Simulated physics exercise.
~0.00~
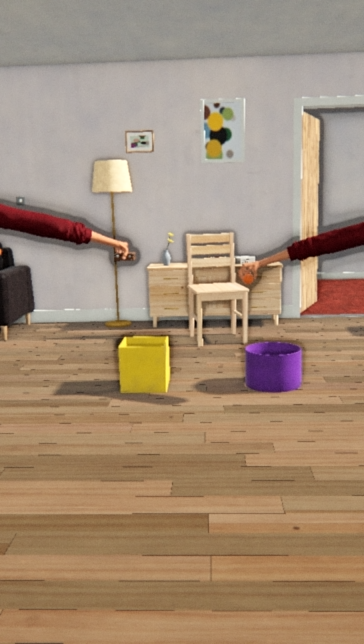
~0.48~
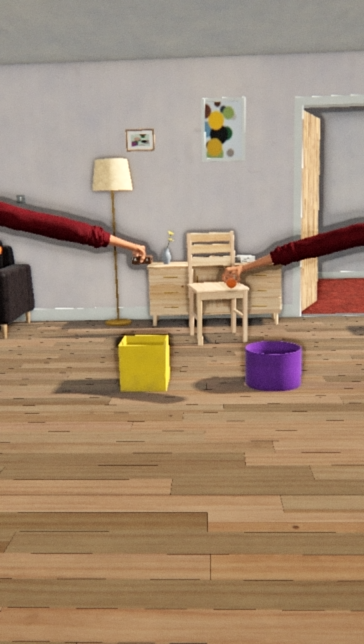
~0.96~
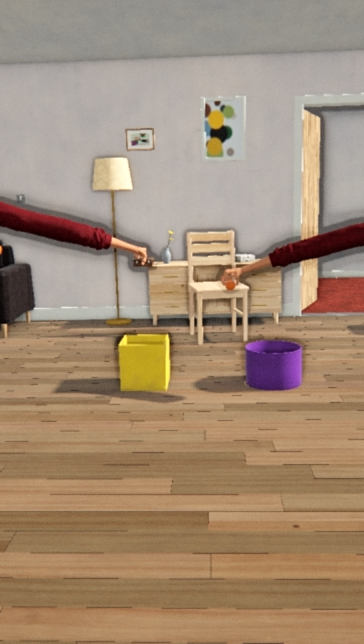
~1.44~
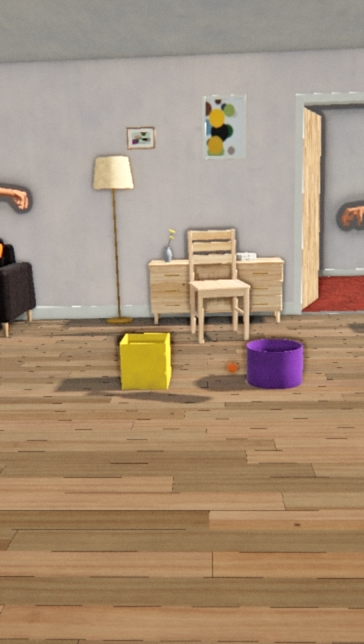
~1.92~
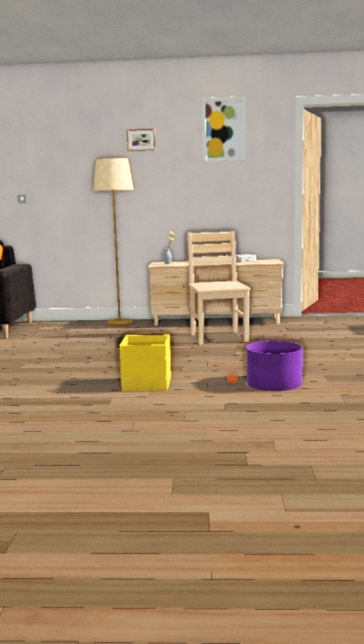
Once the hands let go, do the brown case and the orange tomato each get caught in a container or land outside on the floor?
The brown case is caught in the yellow crate, but the orange tomato misses the purple bucket and ends up on the floor beside it.
